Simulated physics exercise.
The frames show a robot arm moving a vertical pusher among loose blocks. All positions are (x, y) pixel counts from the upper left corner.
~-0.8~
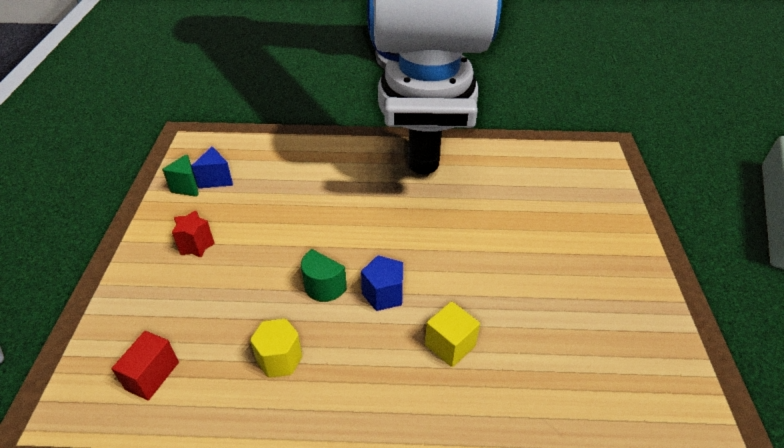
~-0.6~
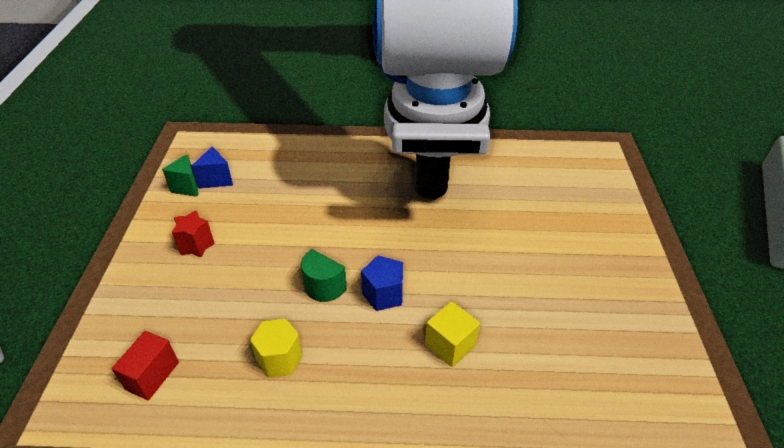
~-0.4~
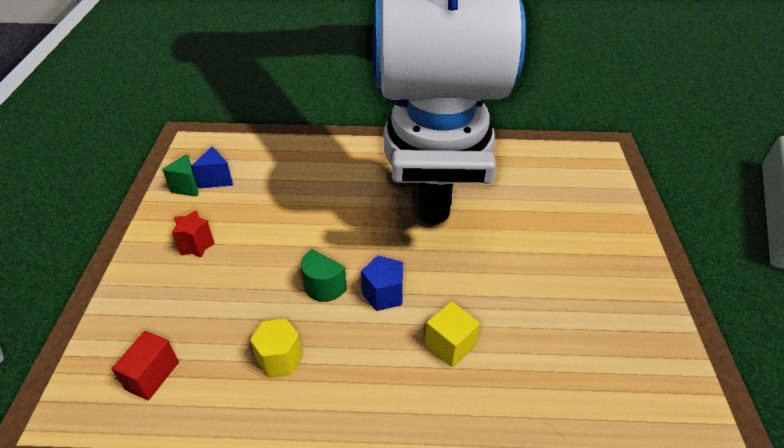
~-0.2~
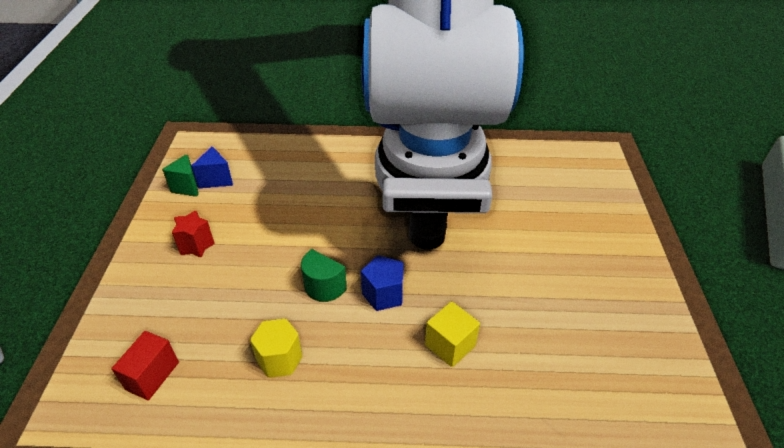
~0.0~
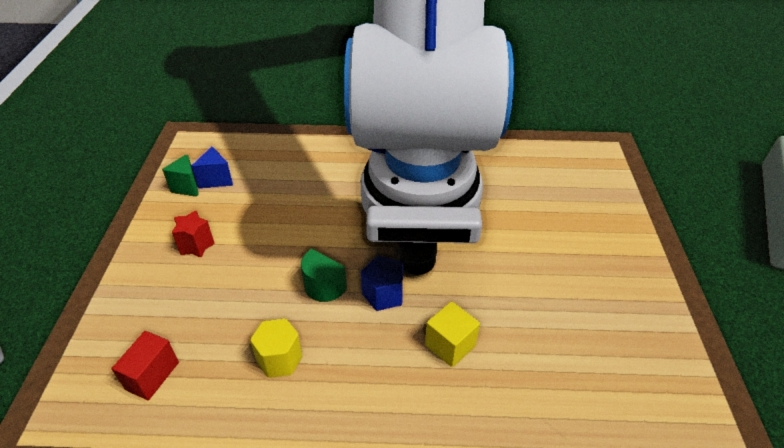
Robot arm lowering its black pusher across a wooden board toward the viewer, beside a blue pentagon among still, colourful blocks.
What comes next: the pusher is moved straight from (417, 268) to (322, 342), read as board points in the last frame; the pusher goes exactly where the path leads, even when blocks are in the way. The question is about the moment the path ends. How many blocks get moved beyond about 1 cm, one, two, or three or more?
The number will come to 2.
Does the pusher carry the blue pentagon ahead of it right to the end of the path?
The answer is yes.
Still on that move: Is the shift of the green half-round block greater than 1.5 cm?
No
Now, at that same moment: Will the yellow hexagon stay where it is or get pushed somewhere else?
It moves.
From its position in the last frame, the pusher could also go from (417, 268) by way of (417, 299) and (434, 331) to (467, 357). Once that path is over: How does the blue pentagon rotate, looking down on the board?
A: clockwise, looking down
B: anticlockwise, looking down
The answer is A.
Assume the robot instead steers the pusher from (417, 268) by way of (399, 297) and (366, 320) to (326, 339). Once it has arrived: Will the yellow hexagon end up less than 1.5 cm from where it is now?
Yes - that is the case.
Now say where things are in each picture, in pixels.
Pusher tip (424, 165); block tops, yellow hexagon (274, 336); green half-round block (320, 265); blue pentagon (384, 271), in the first picture.
Pusher (431, 189); blocks unchanged, in the second picture.
Pusher (433, 213); blocks unchanged, in the third picture.
Pusher (427, 238); blocks unchanged, in the fourth picture.
Pusher (417, 262); yellow hexagon (274, 336); green half-round block (320, 265); blue pentagon (384, 271), in the fifth picture.
On the path given first. One third of the way, pusher (386, 284); blue pentagon (353, 289), turned 10° clockwise.
Two thirds of the way, pusher (355, 309); blue pentagon (315, 307), turned 45° clockwise.
At the end, pusher (321, 336); yellow hexagon (240, 354); green half-round block in place; blue pentagon (276, 329), turned 60° clockwise.
